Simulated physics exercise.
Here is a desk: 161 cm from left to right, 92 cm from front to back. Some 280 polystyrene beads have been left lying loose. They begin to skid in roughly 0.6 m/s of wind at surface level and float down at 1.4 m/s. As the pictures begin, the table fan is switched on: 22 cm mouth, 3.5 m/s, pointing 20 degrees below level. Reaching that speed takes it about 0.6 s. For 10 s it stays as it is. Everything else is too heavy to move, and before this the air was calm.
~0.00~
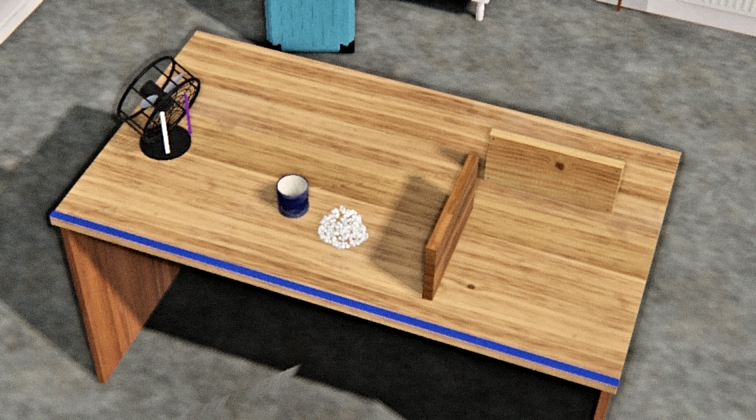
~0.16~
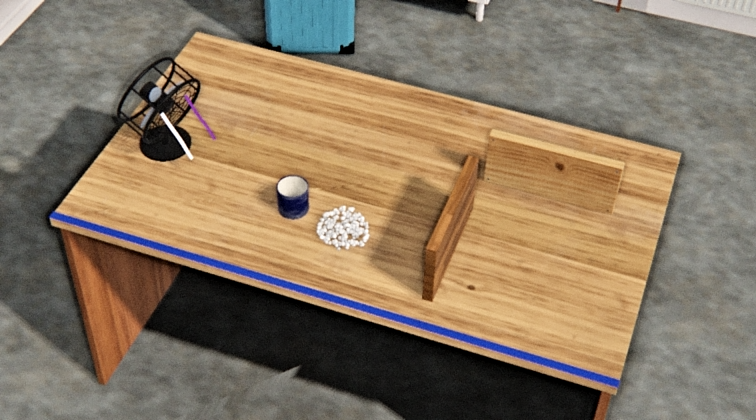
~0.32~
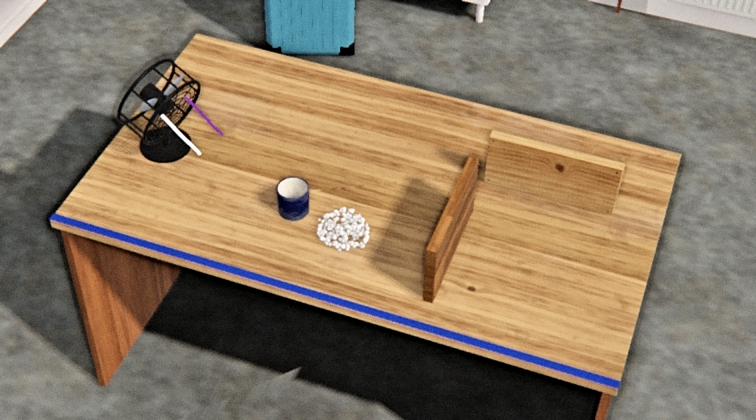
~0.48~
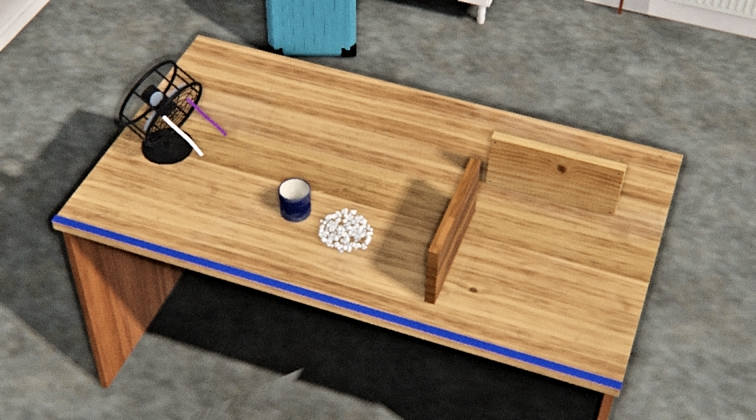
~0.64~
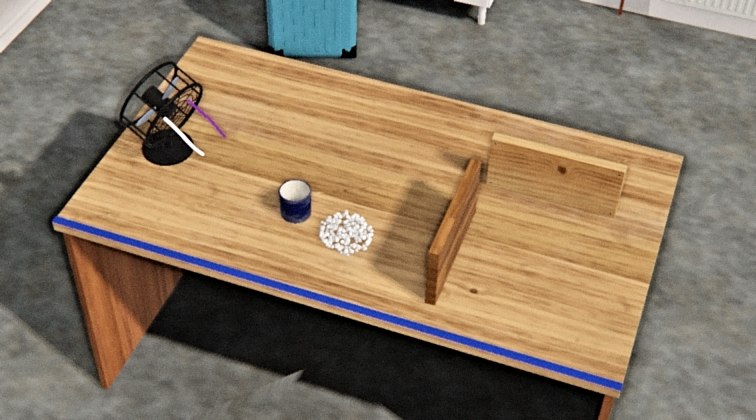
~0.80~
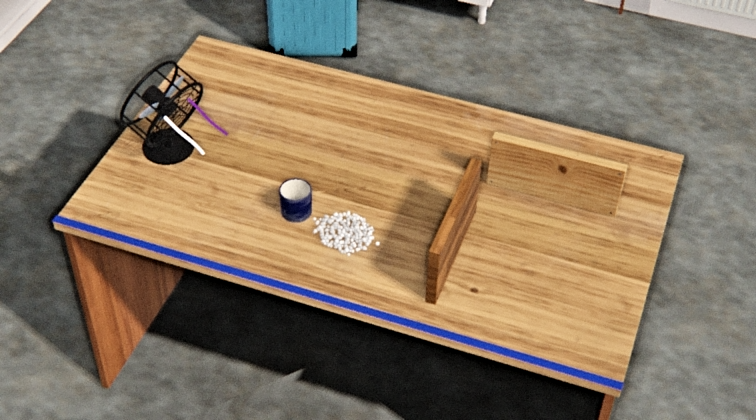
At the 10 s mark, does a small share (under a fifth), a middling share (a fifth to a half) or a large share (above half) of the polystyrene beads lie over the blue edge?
A large share.
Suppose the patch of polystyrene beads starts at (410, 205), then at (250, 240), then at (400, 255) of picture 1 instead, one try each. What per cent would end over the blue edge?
Taking the three spots in order, you'd get around 50 percent, 100 percent and 90 percent.
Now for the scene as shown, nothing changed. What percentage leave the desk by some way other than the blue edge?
15 %.
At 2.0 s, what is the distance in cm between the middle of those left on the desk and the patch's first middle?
It comes to near 5 cm.
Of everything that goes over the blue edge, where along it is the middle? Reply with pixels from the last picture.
The middle of the crossings lies near (381, 319) in the last picture.
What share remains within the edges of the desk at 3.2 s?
The remaining share is about 20 %.
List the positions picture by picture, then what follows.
In the first frame, the middle of the polystyrene beads is near (345, 229), none has stirred yet and the mouth of the table fan is at (159, 99).
In the second frame, the middle of the polystyrene beads is near (344, 228), none has stirred yet and the blue edge is centred on (317, 298).
In the third frame, the middle of the polystyrene beads is near (345, 229), none has stirred yet, the top of a mug is at (293, 188) and the top of a board is at (454, 202).
In the fourth frame, the middle of the polystyrene beads is near (346, 230) and none has stirred yet.
In the fifth frame, the middle of the polystyrene beads is near (347, 231) and about 1 % have left their places.
In the sixth frame, the middle of the polystyrene beads is near (347, 230), the farthest in sight from the table fan is at (378, 244) and about 10 % have left their places.
After 2.0 s, 25 % are over the blue edge; the middle of those still in play is near (358, 226); 16 % have settled or left.
After 3.2 s, 70 % are over the blue edge; the middle of those still in play is near (411, 239); 77 % have settled or left.
After 5.5 s, 85 % are over the blue edge; 99 % have settled or left.
After 10.0 s, at the end, 86 % are over the blue edge.
